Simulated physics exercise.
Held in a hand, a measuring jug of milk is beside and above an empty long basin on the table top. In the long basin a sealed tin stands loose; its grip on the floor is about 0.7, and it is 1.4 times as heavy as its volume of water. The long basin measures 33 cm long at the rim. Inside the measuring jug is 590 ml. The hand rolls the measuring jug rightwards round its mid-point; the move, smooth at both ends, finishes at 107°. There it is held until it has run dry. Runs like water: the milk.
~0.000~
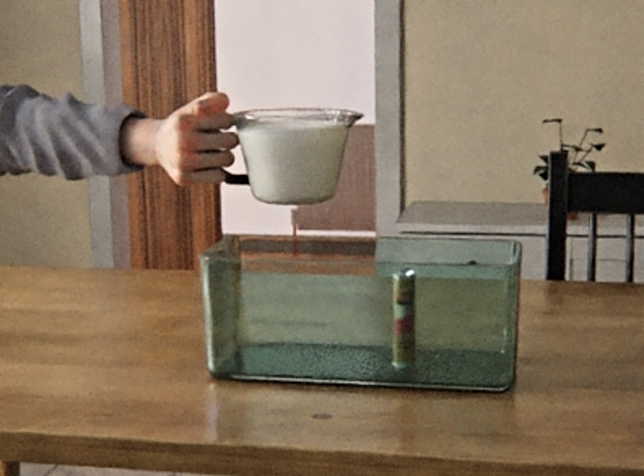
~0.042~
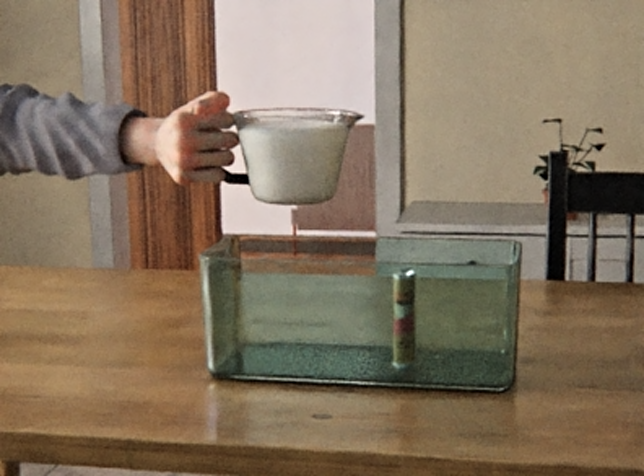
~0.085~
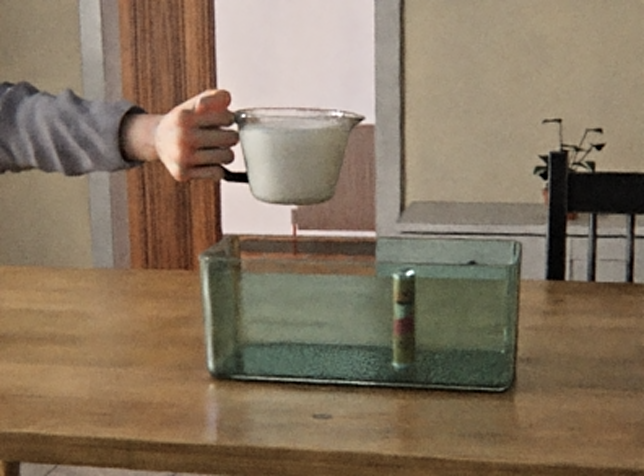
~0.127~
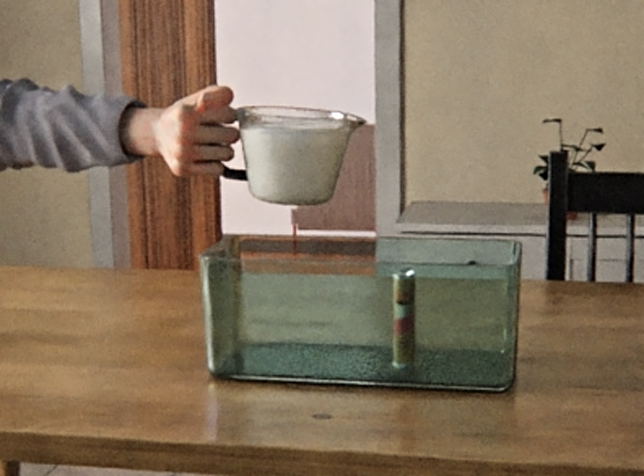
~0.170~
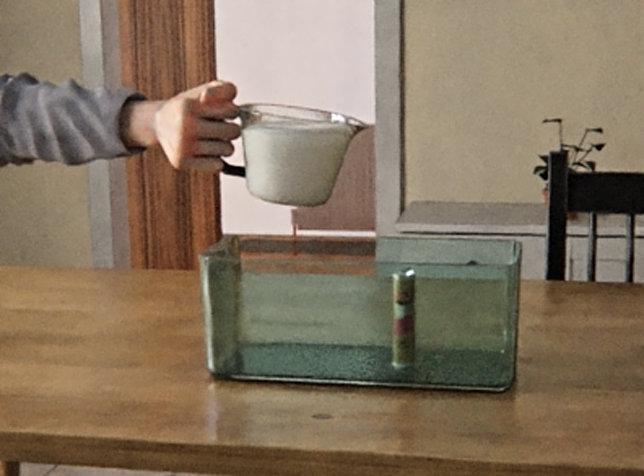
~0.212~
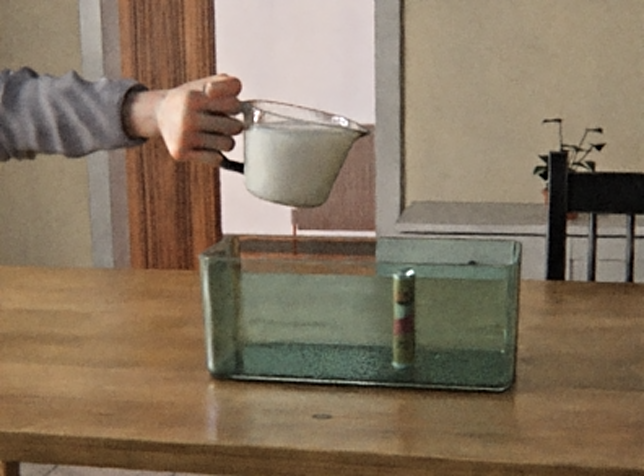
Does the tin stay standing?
I expect it will tip over.
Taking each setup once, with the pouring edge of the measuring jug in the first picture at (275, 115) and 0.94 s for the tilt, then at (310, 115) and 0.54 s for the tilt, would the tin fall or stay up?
Trial 1 - tin stays standing; trial 2 - tin stays standing.
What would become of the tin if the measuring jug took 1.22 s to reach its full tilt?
Outcome - the tin comes down.
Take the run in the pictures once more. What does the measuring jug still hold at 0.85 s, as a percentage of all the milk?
Close to 6 percent of the total.
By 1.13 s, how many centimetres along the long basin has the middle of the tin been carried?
Around 6 centimetres.
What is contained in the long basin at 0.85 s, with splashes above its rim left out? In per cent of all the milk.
Some 90 per cent.
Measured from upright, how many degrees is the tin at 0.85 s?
Lean: Around 10° from upright.
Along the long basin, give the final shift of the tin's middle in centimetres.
Roughly 6.5 cm.
By 0.58 s the tilt is 73° and 56 per cent is still to pour; the tin stands where it began.
By 0.85 s the tilt is 105° and 6 per cent is still to pour; the tin leans 12°.
By 1.13 s the tilt is 107° and 0 per cent is still to pour; the tin lies on its side.
By 1.44 s the tilt is 107° and 0 per cent is still to pour; the tin lies on its side.
At rest the tin lies on its side.
